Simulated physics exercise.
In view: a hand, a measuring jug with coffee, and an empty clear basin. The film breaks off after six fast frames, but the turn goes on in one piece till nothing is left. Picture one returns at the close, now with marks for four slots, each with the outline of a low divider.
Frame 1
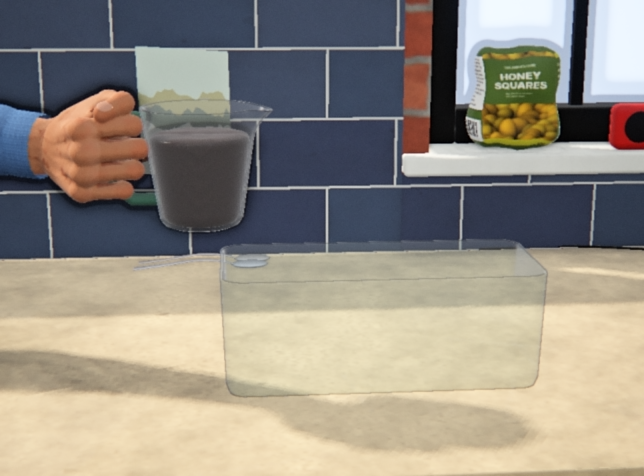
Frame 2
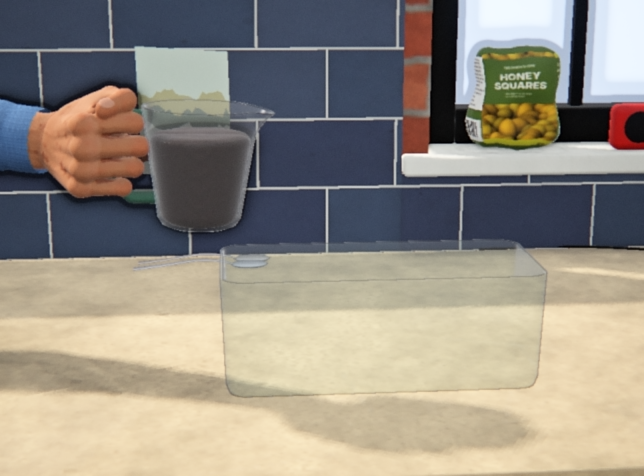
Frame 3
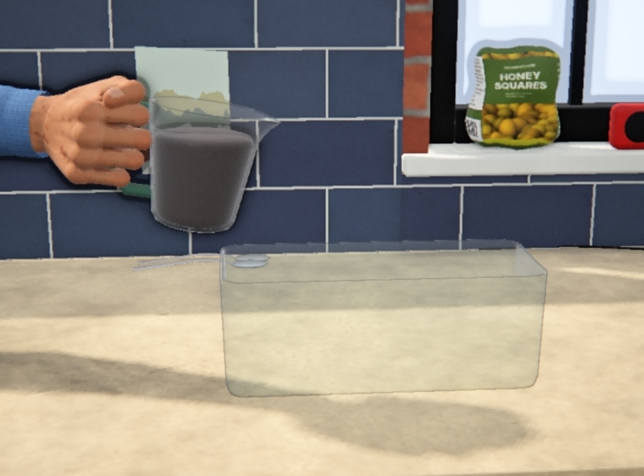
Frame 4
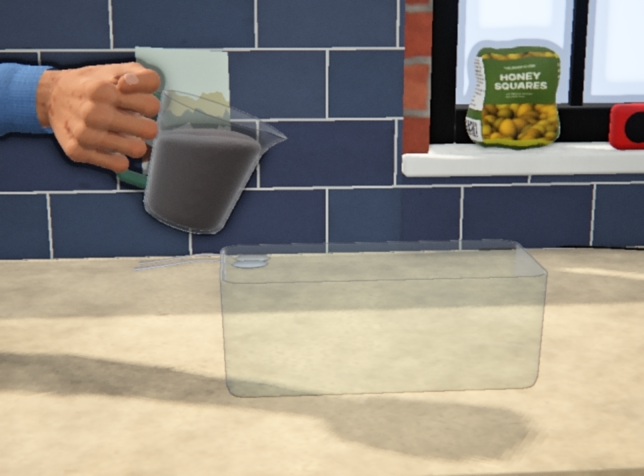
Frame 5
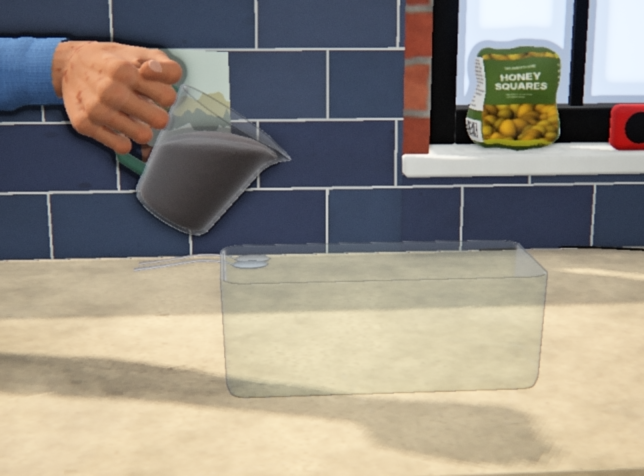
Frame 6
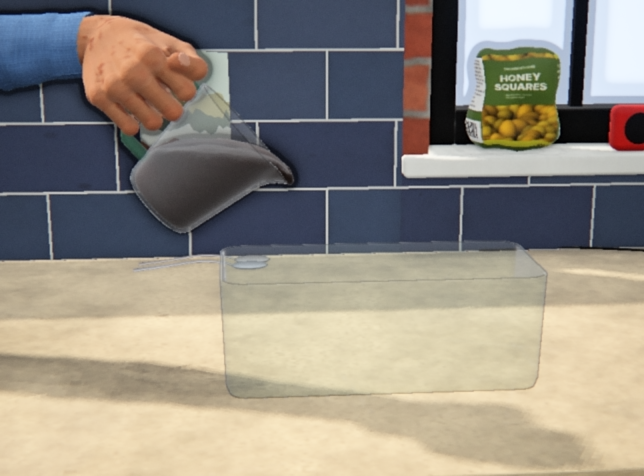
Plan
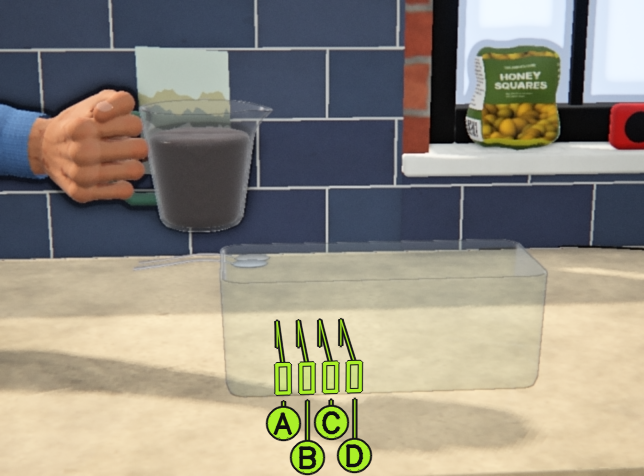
A hand lifted and steadily tilted a clear jug of dark liquid to the right above an empty clear basin on the counter, until the liquid reached the lip.
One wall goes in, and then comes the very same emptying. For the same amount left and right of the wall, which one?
Place C does it best.
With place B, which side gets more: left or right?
More ends on the right.
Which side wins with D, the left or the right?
The left one.
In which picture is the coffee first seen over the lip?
In picture 6.
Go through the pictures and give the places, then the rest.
Upright, lip at (270, 109); basin from (226, 395) to (537, 385); nothing has left yet.
Tipped about 2°, lip at (272, 113); nothing has left yet.
Tipped about 9°, lip at (278, 121); nothing has left yet.
Tipped about 20°, lip at (285, 137); nothing has left yet.
Tipped about 34°, lip at (289, 158); nothing has left yet.
Tipped about 49°, lip at (287, 181); coffee is over the lip, down to (287, 181).
On the marked copy, A at (283, 401); B at (307, 401); C at (331, 400); D at (354, 399).
If A is chosen, about 6 % ends left of the wall and 93 % right of it.
If B is chosen, about 16 % ends left of the wall and 84 % right of it.
If C is chosen, about 54 % ends left of the wall and 46 % right of it.
If D is chosen, about 78 % ends left of the wall and 19 % right of it; 3 % is lost outside.
